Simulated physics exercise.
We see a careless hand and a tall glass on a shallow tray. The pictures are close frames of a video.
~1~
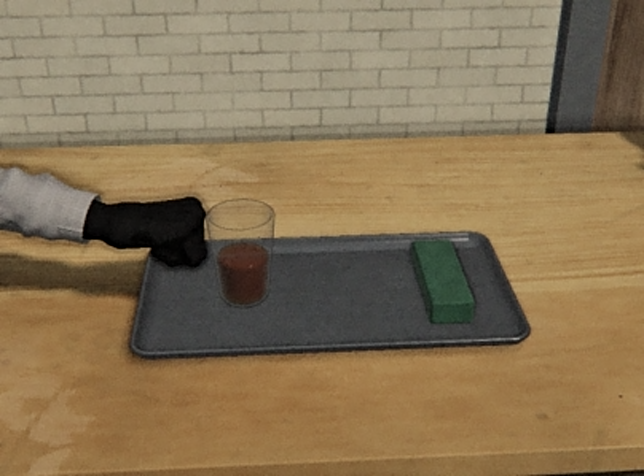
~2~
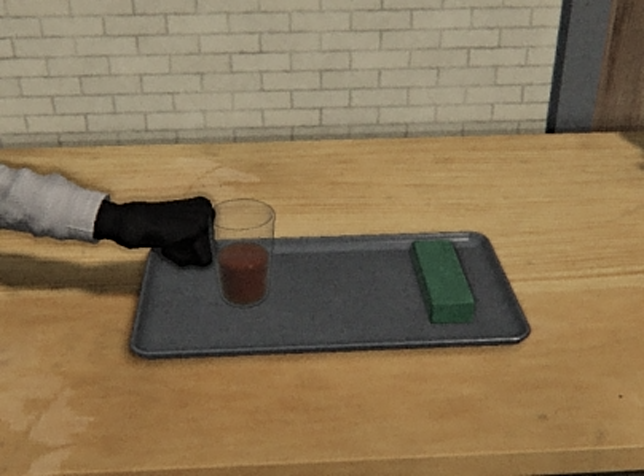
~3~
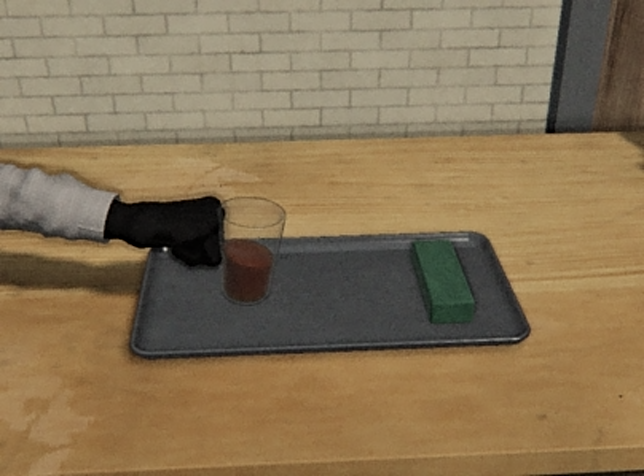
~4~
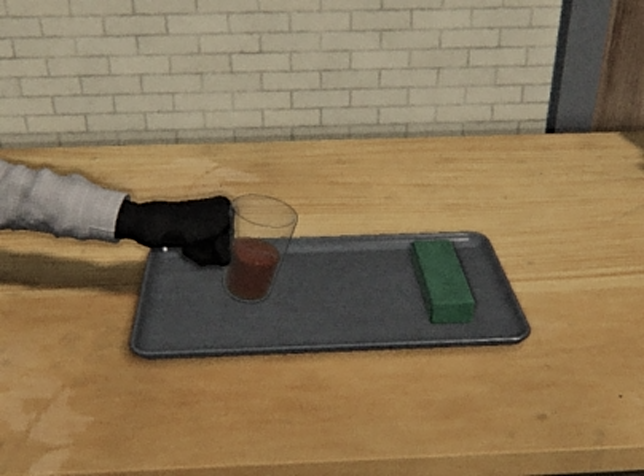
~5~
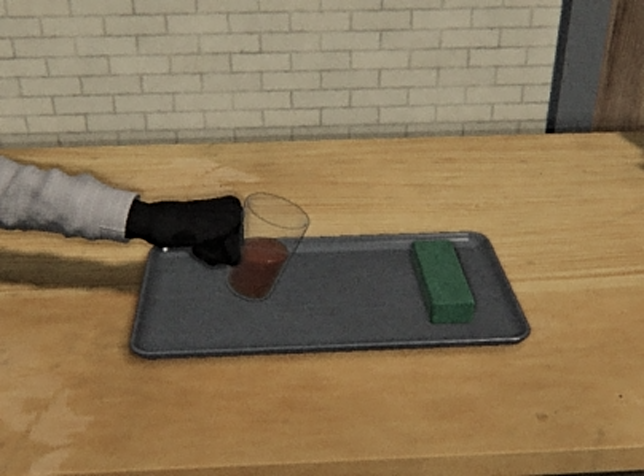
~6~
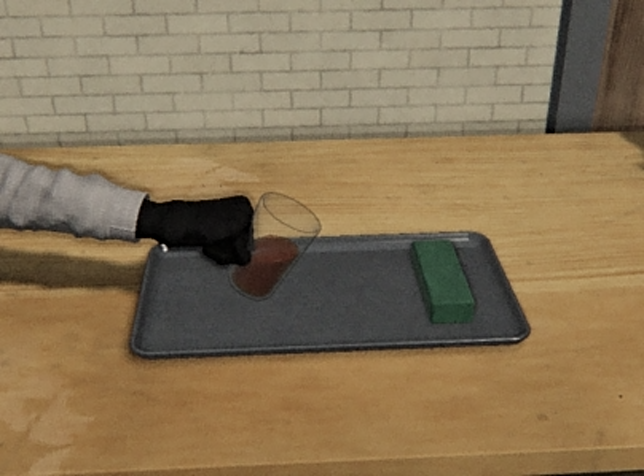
A black-gloved hand reached in from the left and pushed the upper part of a clear glass of reddish-brown tea, which leaned further and further right on a gray tray holding a green block.
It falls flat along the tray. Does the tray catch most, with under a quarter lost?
After the fall under a quarter gets off the tray.
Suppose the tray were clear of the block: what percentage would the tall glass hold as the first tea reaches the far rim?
About 45 per cent.
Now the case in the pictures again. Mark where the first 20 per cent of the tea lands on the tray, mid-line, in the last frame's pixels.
Close to (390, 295).
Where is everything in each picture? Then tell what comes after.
In the first frame, it leans 0°; its right rim is at (273, 215); the tea meets the walls at (217, 252) and (269, 251); the tray's far rim is at (506, 281); a block is fixed to the tray further along.
In the second frame, it leans 0°; its right rim is at (273, 215); the tea meets the walls at (217, 253) and (269, 251).
In the third frame, it leans 7°; its right rim is at (284, 216); the tea meets the walls at (222, 242) and (273, 252).
In the fourth frame, it leans 14°; its right rim is at (296, 218); the tea meets the walls at (230, 238) and (280, 250).
In the fifth frame, it leans 21°; its right rim is at (308, 222); the tea meets the walls at (235, 245) and (289, 248).
In the sixth frame, it leans 29°; its right rim is at (319, 227); the tea meets the walls at (239, 252) and (300, 244).
A moment on, the tall glass lies on its side and 100 per cent is in the glass, 0 on the tray and 0 above or beyond its rim.
Next, the tall glass lies on its side and 71 per cent is in the glass, 23 on the tray and 5 above or beyond its rim.
Then the tall glass lies on its side and 37 per cent is in the glass, 38 on the tray and 25 above or beyond its rim.
Later the tall glass lies on its side and 19 per cent is in the glass, 74 on the tray and 8 above or beyond its rim.
In the end 92 per cent is held by tray and glass, 8 is off the tray.
